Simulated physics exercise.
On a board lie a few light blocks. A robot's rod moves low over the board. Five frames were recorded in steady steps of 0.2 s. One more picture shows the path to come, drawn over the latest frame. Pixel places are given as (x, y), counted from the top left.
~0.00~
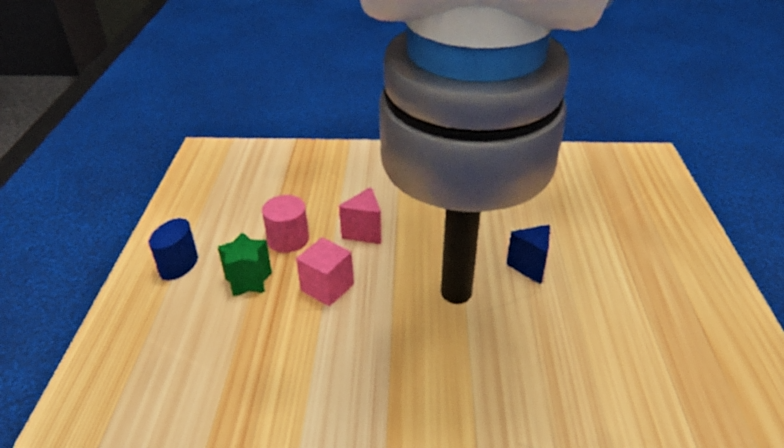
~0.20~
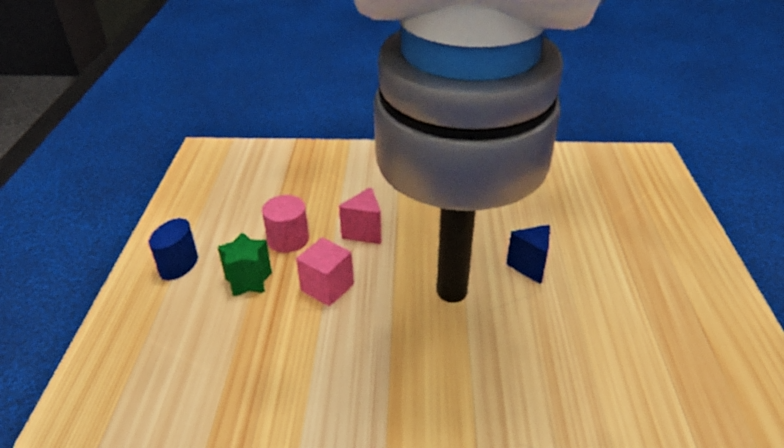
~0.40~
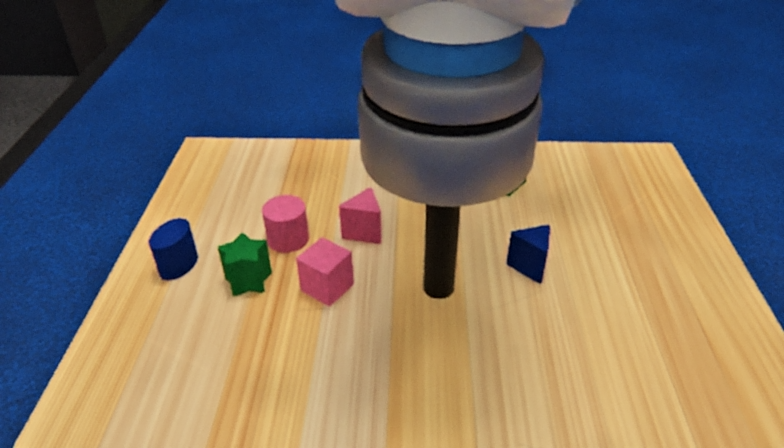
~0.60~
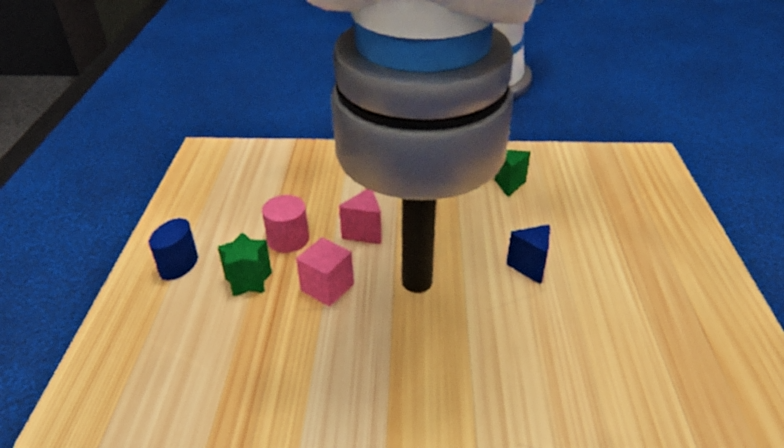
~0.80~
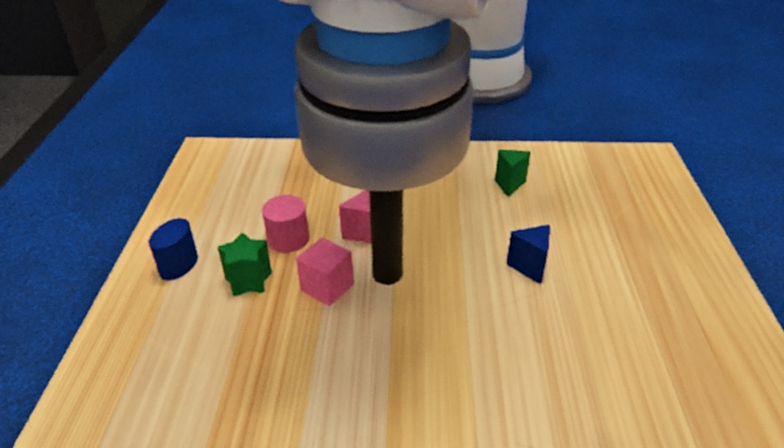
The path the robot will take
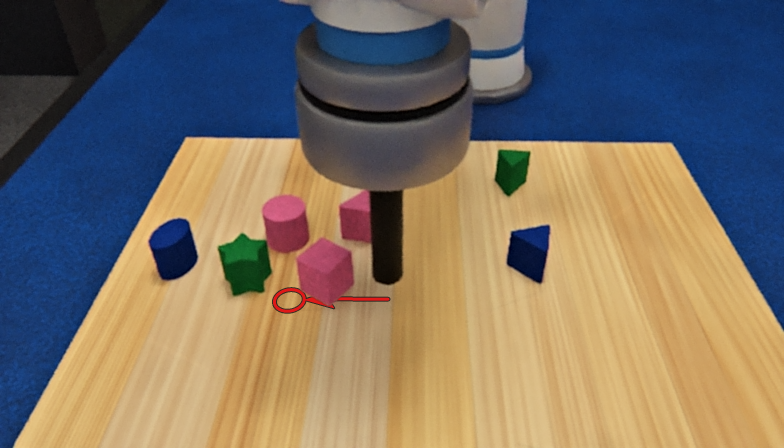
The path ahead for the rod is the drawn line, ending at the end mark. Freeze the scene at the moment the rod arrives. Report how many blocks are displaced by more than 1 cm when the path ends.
One block, no more.
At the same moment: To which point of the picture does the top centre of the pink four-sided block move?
I'd expect the centre of its top face to be at (282, 244).
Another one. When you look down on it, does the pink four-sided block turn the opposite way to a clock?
The answer is no.
Drawn move, straight from (388, 299) to (289, 300).
Halfway along, rod (336, 275); pink four-sided block (309, 251).
At the end, rod (285, 276); green star block still; pink four-sided block (282, 244), turned 50° clockwise.
